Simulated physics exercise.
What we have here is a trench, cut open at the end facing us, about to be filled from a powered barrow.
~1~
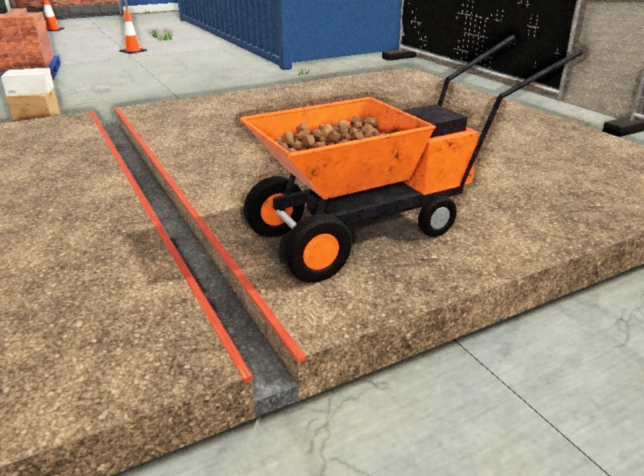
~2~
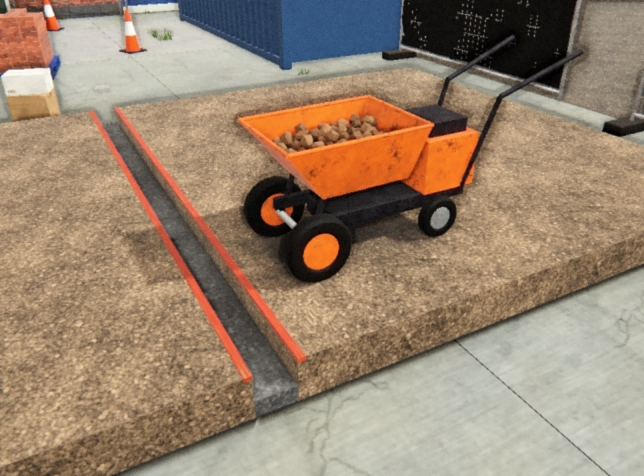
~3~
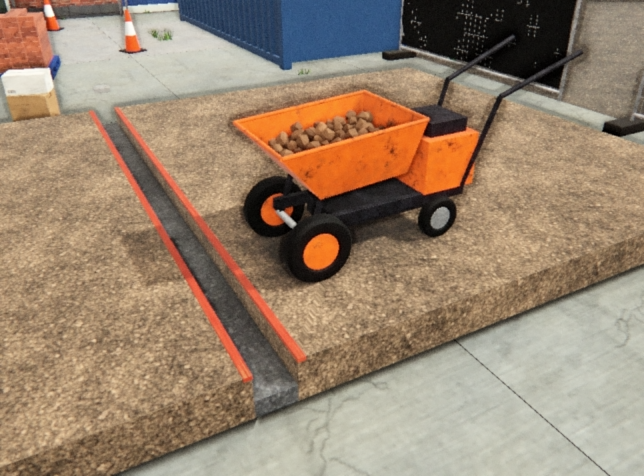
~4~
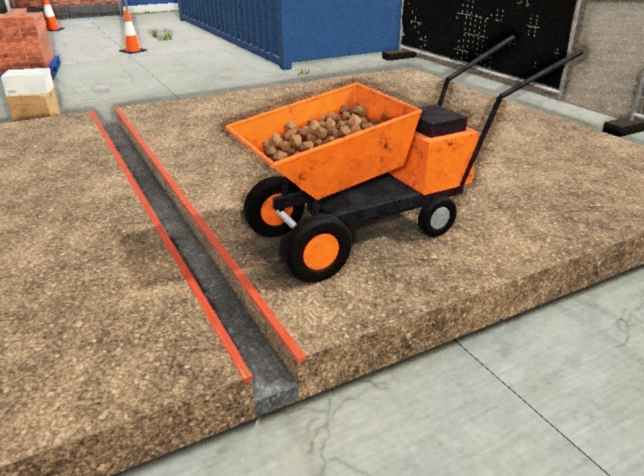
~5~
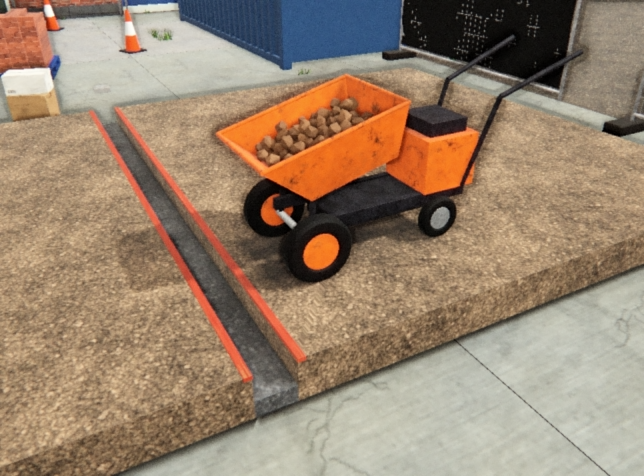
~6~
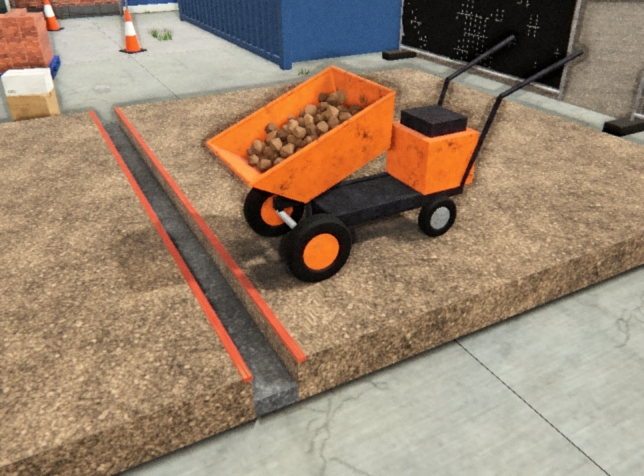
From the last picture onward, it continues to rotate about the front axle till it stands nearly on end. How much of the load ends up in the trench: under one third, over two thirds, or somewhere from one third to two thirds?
Result: A small part under one in three reaches the trench.
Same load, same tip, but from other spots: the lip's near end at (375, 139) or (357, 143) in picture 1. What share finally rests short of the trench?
First spot: 40 %, second spot: 20 %.
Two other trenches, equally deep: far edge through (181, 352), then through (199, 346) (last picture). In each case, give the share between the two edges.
In order, some 70 and some 40 percent.
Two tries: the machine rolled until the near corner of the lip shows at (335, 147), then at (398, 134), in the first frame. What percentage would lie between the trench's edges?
Roughly 70 and 30 percent respectively.
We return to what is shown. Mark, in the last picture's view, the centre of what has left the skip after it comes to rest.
Roughly at (139, 293), give or take.
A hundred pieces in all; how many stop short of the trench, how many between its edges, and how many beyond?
Short 0 %, between 0 %, beyond 90 %.
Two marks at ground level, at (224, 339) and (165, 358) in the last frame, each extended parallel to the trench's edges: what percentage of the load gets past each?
Around 90 per cent for the first, and 50 per cent for the second.
Soon after the last picture, skip tipped steeply; all in the skip.
A little later, skip tipped right over; about two thirds in the skip; about a quarter beyond it; a stray few falling.
Later still, skip tipped right over; a small part in the skip; a stray few in or heaped over the trench; most beyond it.
By the end, skip tipped right over; a small part in the skip; a stray few in or heaped over the trench; nearly all beyond it.
